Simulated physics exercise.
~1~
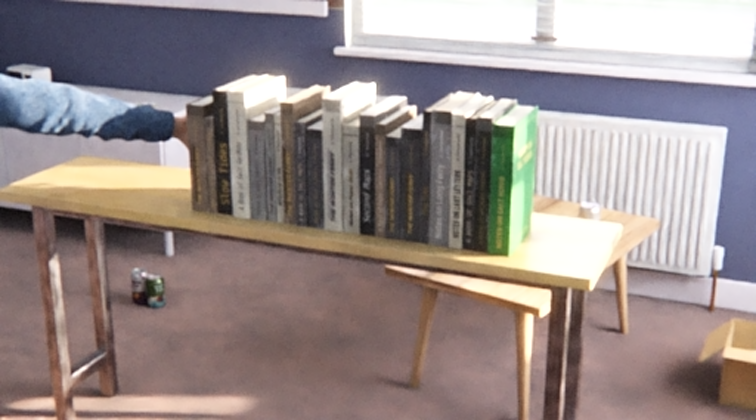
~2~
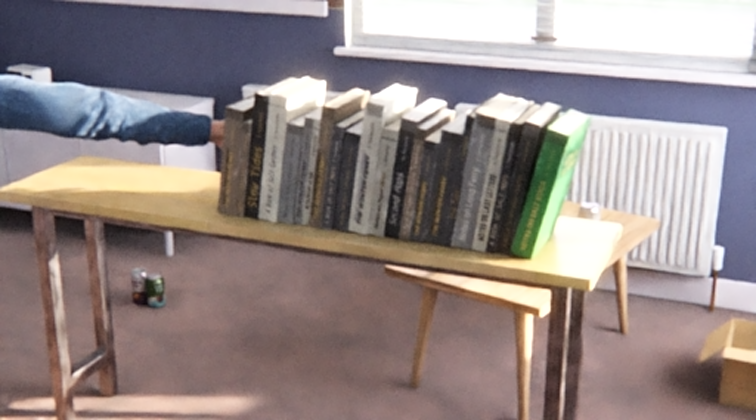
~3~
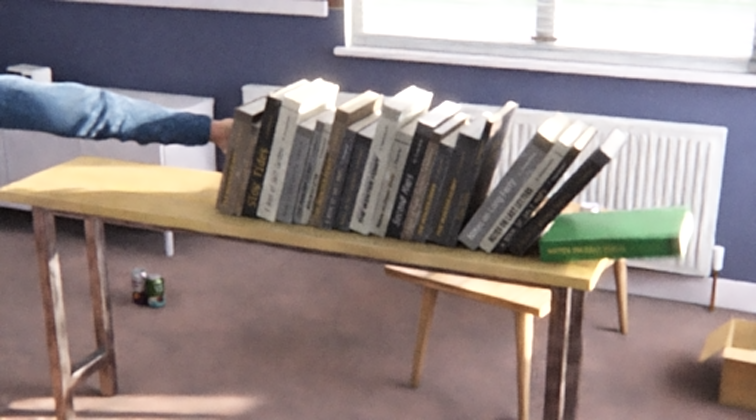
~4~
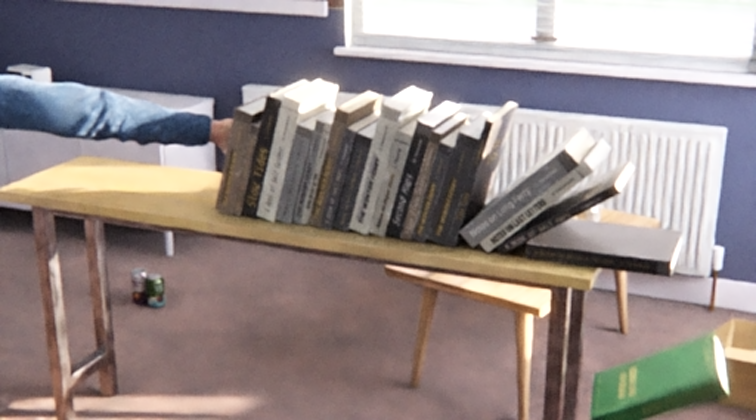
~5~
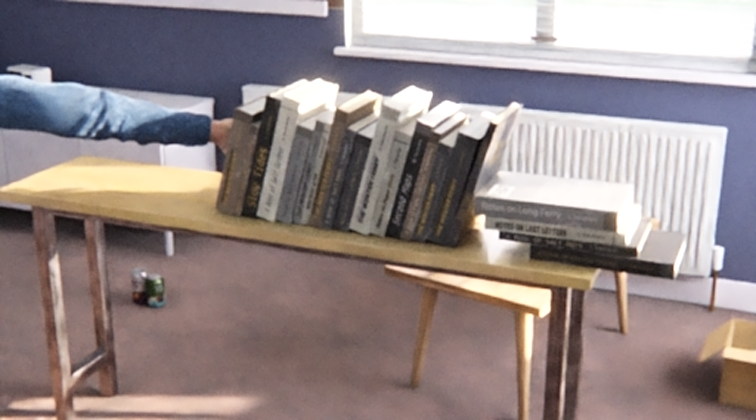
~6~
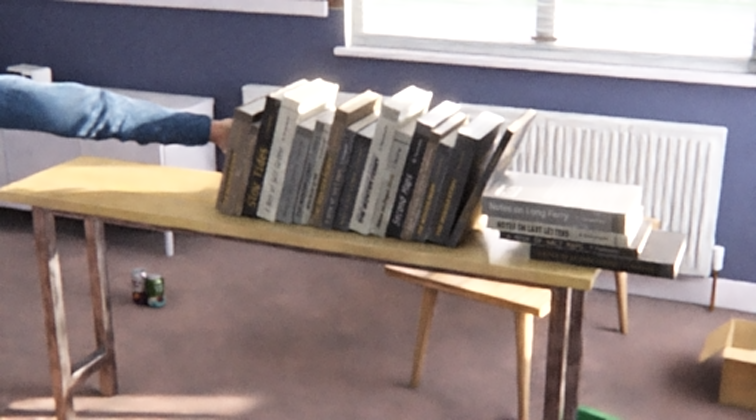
An arm in a blue denim sleeve reaches in from the left and presses its hand against a long row of upright books on a pale wooden table, seen from the front in a room with blue walls, a white radiator and a brown carpet. The hand pushes the row right, and the books begin to lean. The green book at the right end tips flat over the table's edge, then drops toward the floor. Several dark and grey books topple after it into a flat stack jutting past the edge. The rest stay leaning, with the green book down below.
